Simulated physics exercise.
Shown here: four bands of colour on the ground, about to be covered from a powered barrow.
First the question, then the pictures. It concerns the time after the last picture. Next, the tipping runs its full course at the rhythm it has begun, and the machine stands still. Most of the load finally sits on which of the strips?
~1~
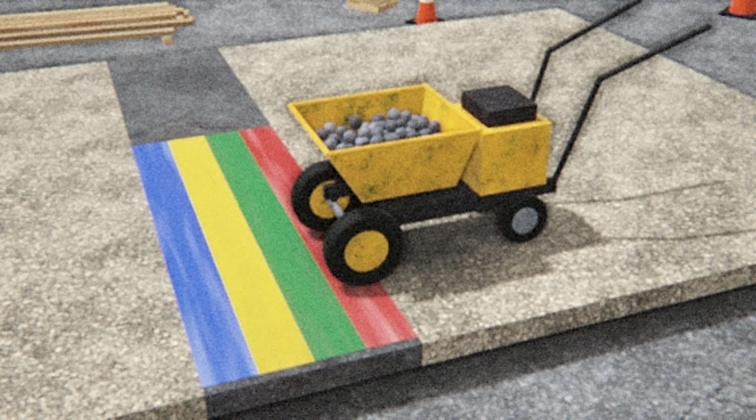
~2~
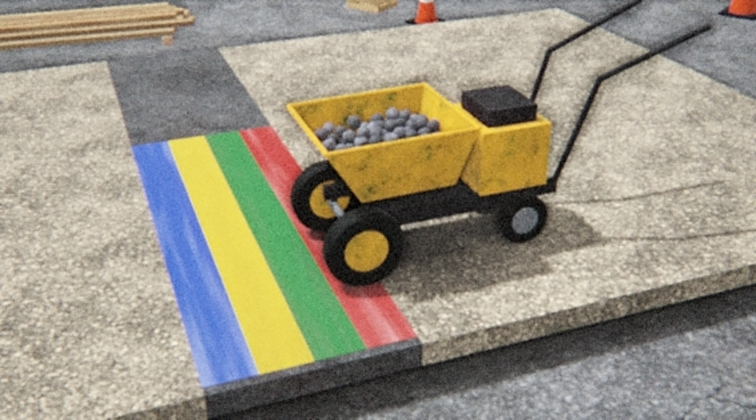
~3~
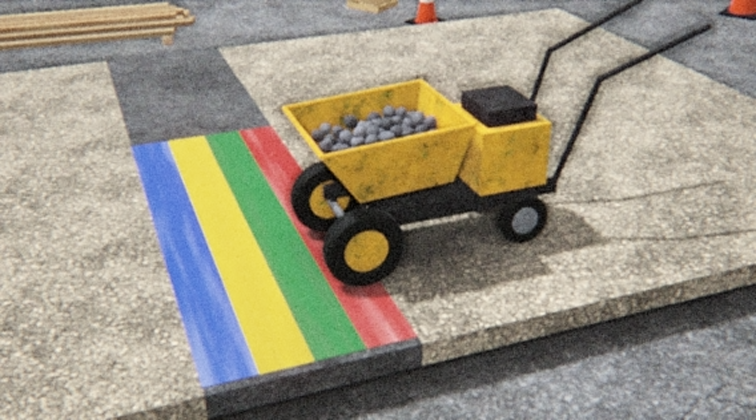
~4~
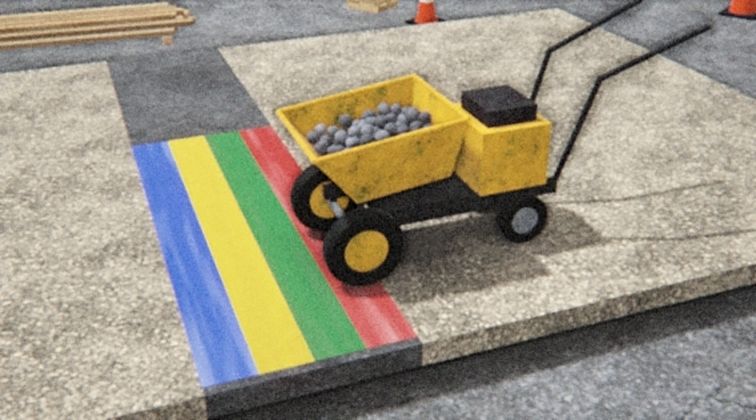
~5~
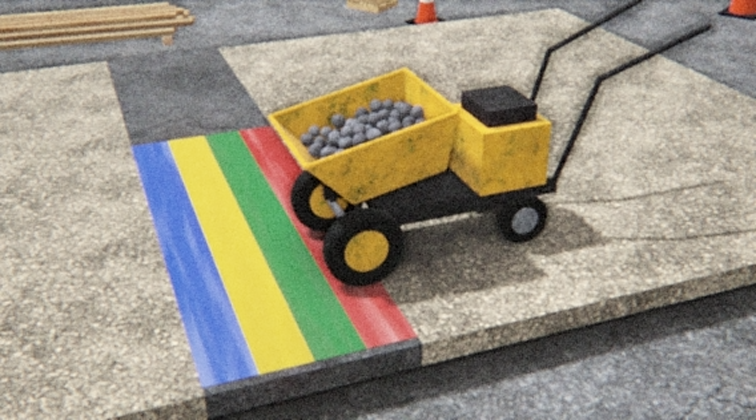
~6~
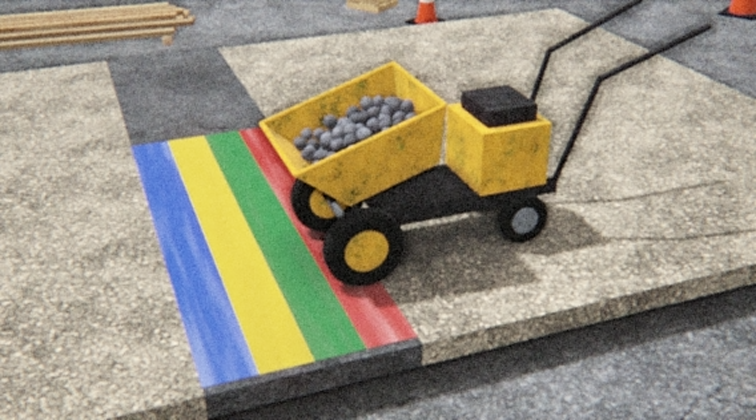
It sits mostly on the blue strip.
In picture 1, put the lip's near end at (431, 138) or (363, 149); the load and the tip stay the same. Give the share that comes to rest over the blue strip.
First try: Around 10 %; second try: Around 30 %.
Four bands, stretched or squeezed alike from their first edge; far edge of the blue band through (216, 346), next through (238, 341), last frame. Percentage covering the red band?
About 0 % and 0 %.
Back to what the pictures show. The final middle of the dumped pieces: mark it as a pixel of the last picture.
Somewhere close to (191, 278) in the last picture.
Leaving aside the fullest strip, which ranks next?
It's the yellow strip next.
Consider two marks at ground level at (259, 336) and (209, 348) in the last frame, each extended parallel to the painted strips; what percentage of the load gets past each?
Close to 80 and 40 per cent respectively.
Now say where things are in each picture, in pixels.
In the first frame, lip of the skip (328, 155), level; top of the load (390, 140), round cobbles; red strip (370, 307); green strip (321, 318); yellow strip (270, 330); blue strip (217, 341).
In the second frame, lip of the skip (327, 155), level; top of the load (383, 136).
In the third frame, lip of the skip (322, 158), tipped barely; top of the load (396, 132).
In the fourth frame, lip of the skip (315, 162), tipped a little; top of the load (400, 128).
In the fifth frame, lip of the skip (306, 168), tipped a little; top of the load (393, 125).
In the sixth frame, lip of the skip (296, 175), tipped clearly; top of the load (385, 121); red strip (370, 307); green strip (321, 318); yellow strip (270, 330); blue strip (217, 341).
Just after the last frame, skip tipped steeply; every one in the skip.
A moment on, skip tipped right over; the larger part in the skip; about a tenth over the yellow strip; roughly a quarter over the blue strip.
Further on, skip tipped right over; roughly a quarter in the skip; about a tenth over the yellow strip; roughly half over the blue strip; roughly a quarter off the paint.
When it is over, skip tipped right over; roughly a quarter in the skip; not one over the red strip; not one over the green strip; about a tenth over the yellow strip; roughly half over the blue strip; roughly a quarter off the paint.
